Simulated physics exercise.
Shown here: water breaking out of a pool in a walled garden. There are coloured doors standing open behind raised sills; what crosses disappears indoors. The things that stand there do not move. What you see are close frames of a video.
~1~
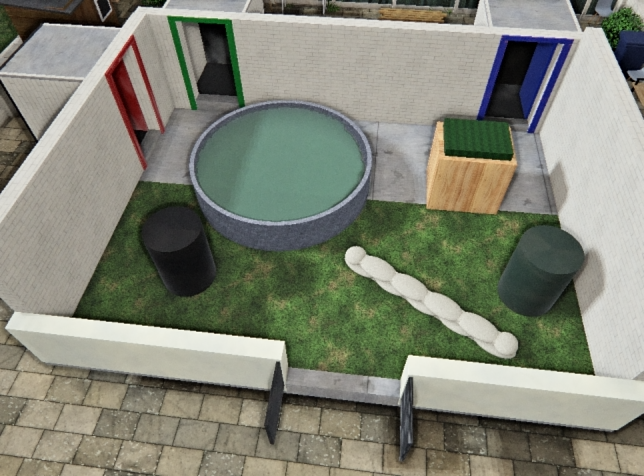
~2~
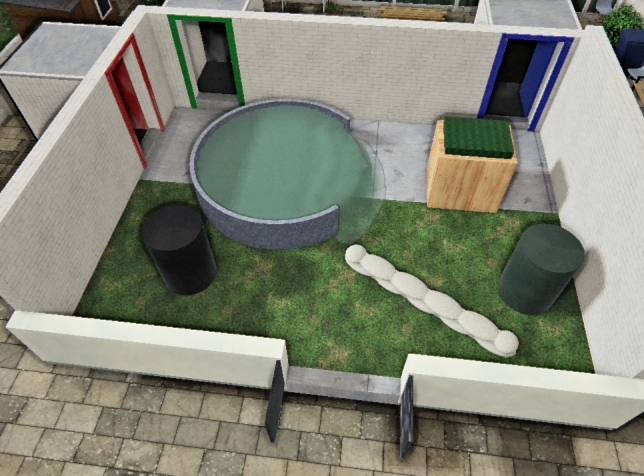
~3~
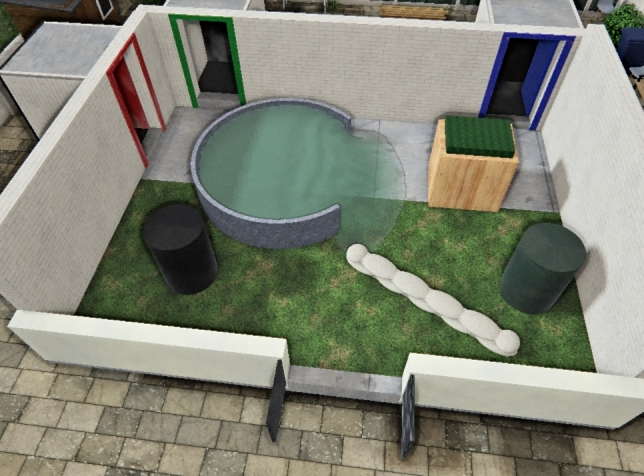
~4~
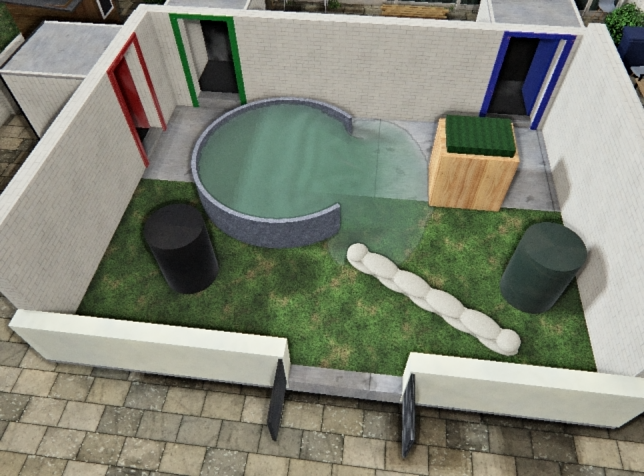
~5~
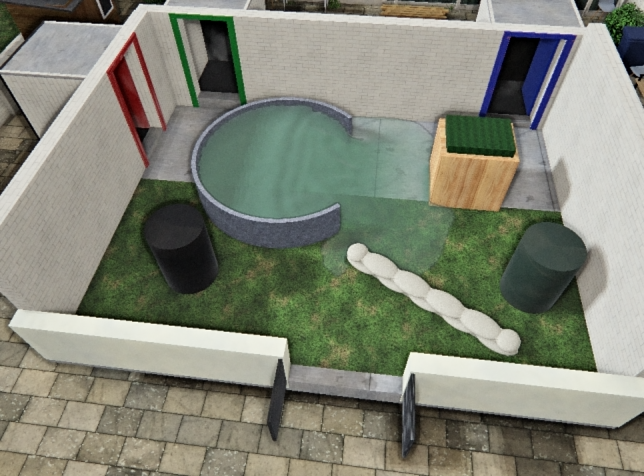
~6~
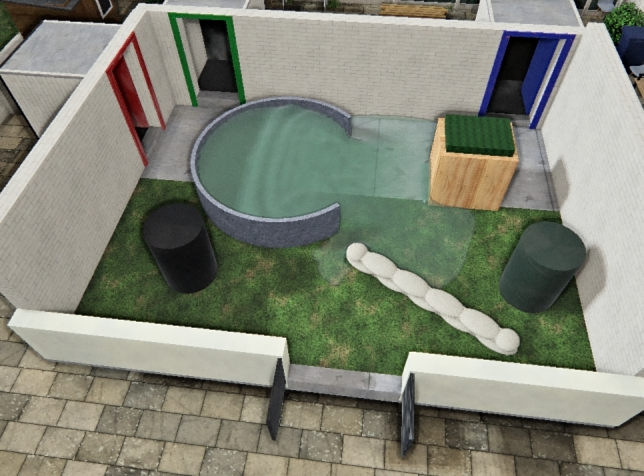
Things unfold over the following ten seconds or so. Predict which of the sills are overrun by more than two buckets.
The red door is not overrun, the blue door is overrun, the green door is not overrun.
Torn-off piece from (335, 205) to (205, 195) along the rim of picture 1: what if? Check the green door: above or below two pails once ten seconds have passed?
I'd say green falls short.
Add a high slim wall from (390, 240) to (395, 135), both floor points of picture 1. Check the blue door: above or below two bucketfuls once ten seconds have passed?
In that case the blue one stays short.
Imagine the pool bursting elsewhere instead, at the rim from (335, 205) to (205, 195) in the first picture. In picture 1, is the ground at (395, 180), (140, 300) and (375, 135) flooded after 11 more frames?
Taken one by one: Unaffected, then sodden, then unaffected.
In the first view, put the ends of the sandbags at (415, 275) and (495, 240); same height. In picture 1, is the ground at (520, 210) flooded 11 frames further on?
I reckon it'd be waterlogged by then.
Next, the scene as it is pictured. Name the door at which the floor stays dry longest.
From what the pictures show, it's the door marked red.
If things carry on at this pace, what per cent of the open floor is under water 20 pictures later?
Estimate: Near 50 %.
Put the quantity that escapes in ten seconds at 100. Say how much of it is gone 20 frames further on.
Estimate: 20 %.
A moment on, water covers 35 % of the floor; the red door not reached, the blue door wet at the sill, nothing in, the green door not reached.
Next, water covers 40 % of the floor; the red door not reached, the blue door under two buckets in, the green door not reached.
Then, water covers 50 % of the floor; the red door not reached, the blue door over two buckets in, the green door not reached.
Later, water covers 75 % of the floor; the red door wet at the sill, nothing in, the blue door over two buckets in, the green door wet at the sill, nothing in.
In the end, water covers 95 % of the floor; the red door wet at the sill, nothing in, the blue door over two buckets in, the green door wet at the sill, nothing in.
